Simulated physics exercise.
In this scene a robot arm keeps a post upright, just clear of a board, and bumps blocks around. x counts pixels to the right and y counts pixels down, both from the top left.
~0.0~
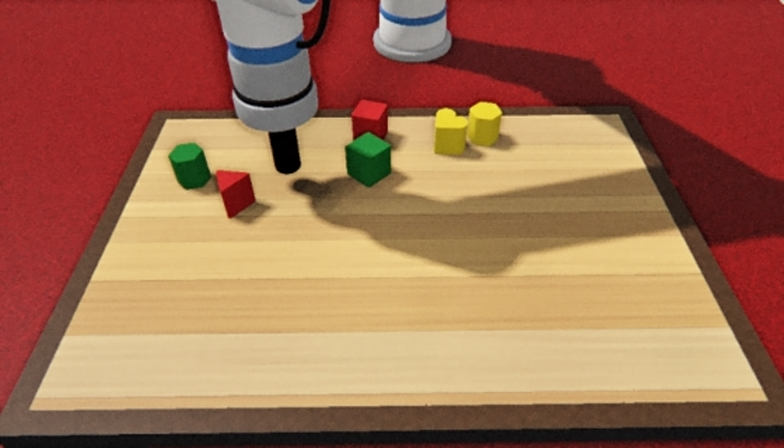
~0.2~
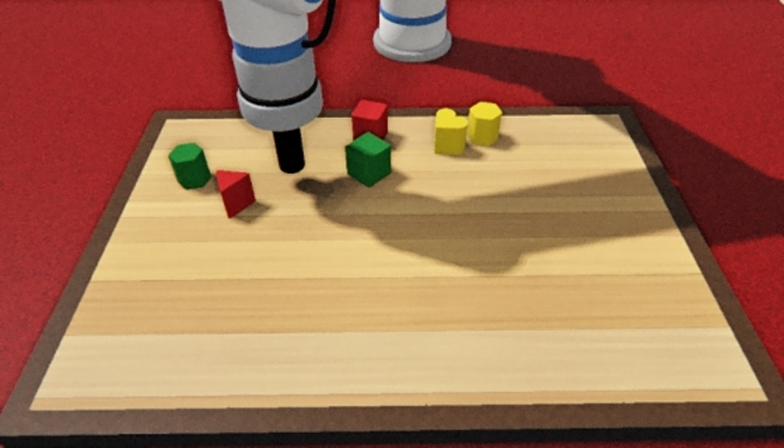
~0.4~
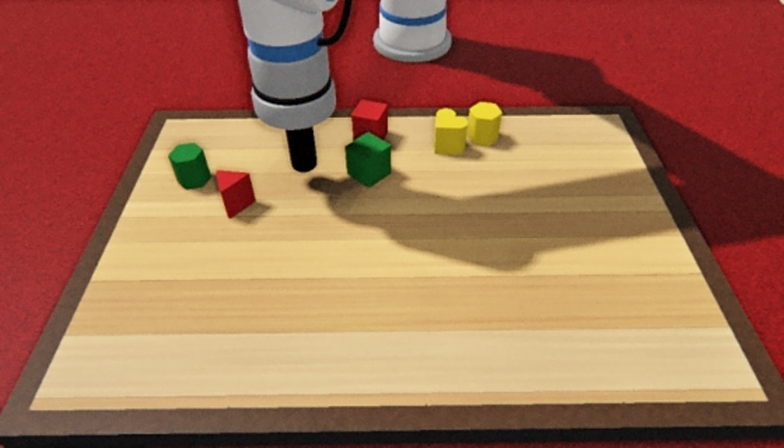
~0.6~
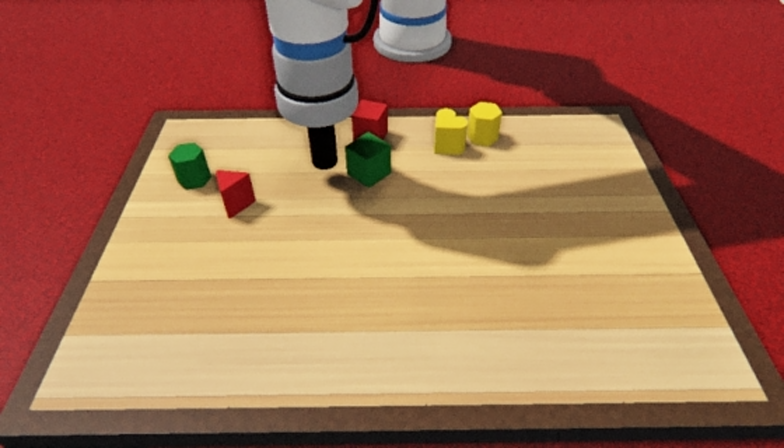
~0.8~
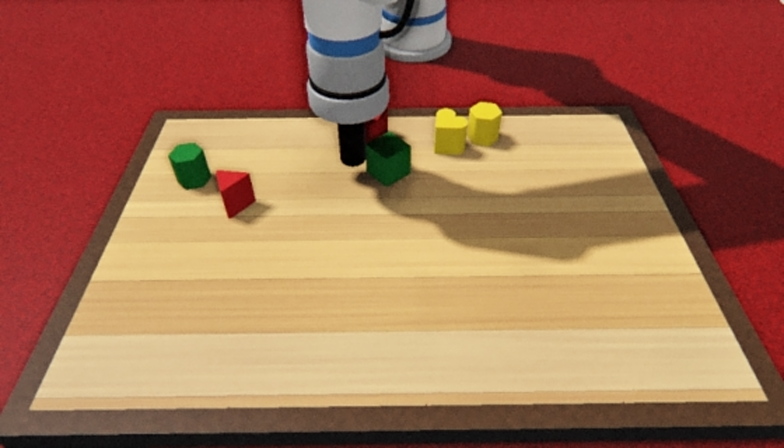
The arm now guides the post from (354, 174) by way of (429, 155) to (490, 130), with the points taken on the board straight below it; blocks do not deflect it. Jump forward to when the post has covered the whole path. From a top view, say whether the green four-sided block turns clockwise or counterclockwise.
The block turns clockwise.
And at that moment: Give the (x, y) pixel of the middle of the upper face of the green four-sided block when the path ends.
I'd say the green four-sided block ends with its top centre at (448, 143).
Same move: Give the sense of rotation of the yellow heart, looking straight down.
From the top: Clockwise.
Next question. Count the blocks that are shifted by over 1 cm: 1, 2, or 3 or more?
When the path ends, I think you'll find three or more blocks out of place by more than 1 cm.
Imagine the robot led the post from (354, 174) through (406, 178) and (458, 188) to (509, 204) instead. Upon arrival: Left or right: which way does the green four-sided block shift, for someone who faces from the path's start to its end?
Leftward.
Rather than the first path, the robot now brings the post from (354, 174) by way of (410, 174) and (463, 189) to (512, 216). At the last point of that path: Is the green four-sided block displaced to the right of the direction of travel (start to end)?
Final answer: No.
The first path, step by step. One third of the way, post (406, 147); green four-sided block (433, 144), turned 60° clockwise.
Two thirds of the way, post (453, 133); green four-sided block (448, 143), turned 110° clockwise; yellow heart (480, 111); yellow six-sided block (503, 105), turned 30° anticlockwise.
At the end, post (492, 116); red four-sided block unmoved; green four-sided block (448, 143), turned 110° clockwise; yellow heart (521, 98), turned 25° clockwise; yellow six-sided block (544, 94), turned 30° anticlockwise.
